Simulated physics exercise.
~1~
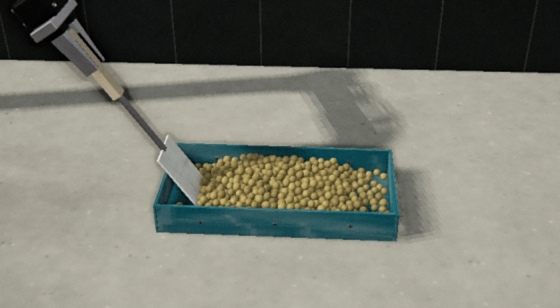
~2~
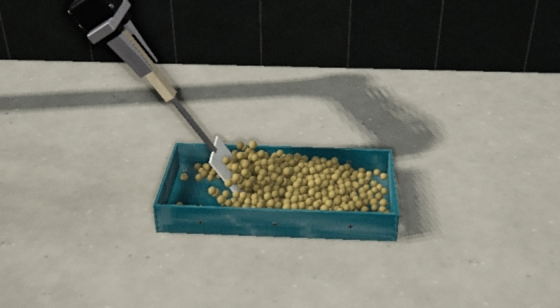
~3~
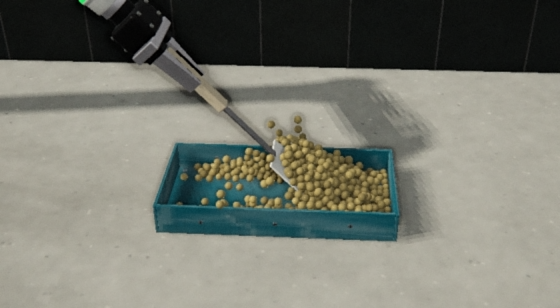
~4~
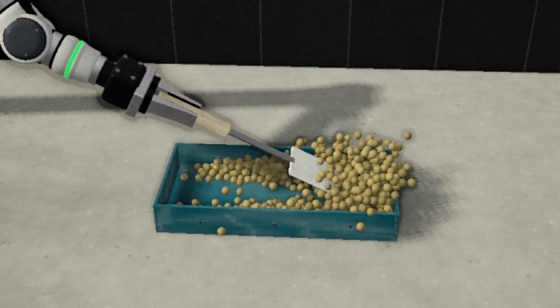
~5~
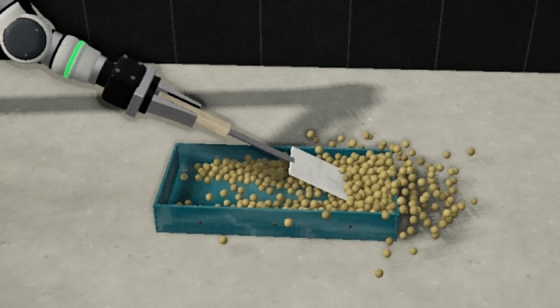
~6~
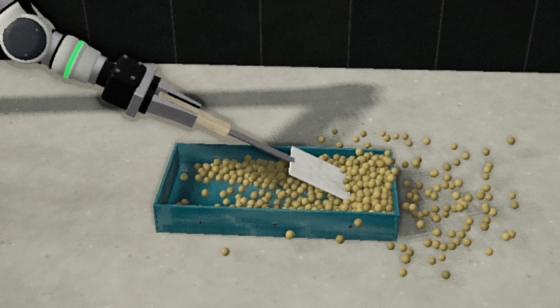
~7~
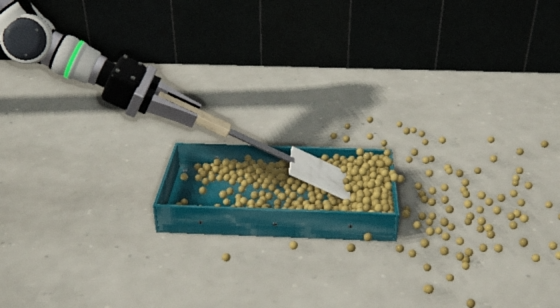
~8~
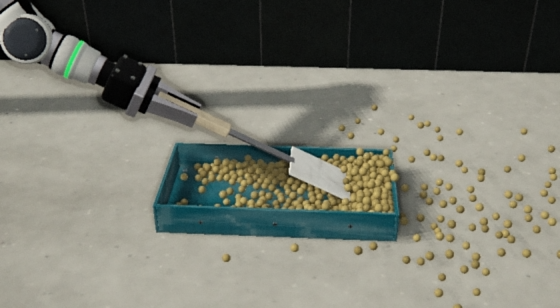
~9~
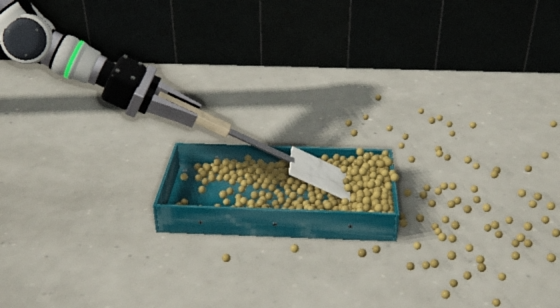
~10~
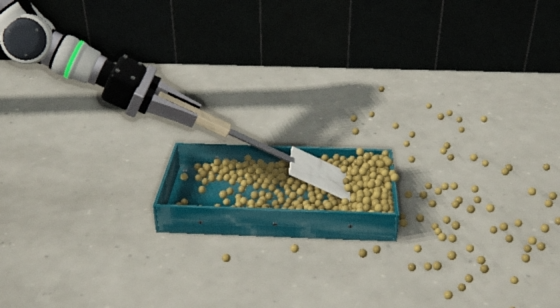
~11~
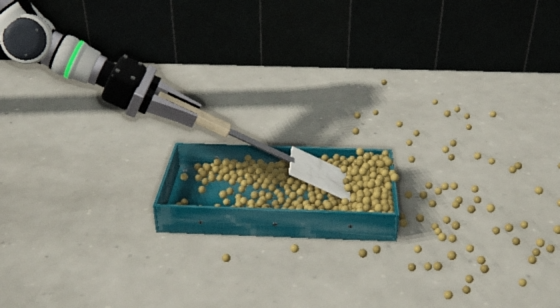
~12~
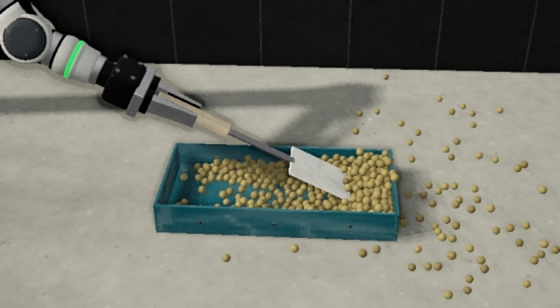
A robot arm with a flat, pale turner blade pushes through a teal trough full of small yellowish beads on a light grey table, viewed from above at an angle, with dark panels behind. The blade starts at the left end and sweeps right, piling the beads into a mound as some hop upward. It tilts flatter near the right end and stops, while beads pour over the rim and roll across the table. The arm stays still as the scattered beads settle, mostly to the right, leaving many still heaped around the blade and the trough's left side thinly covered.
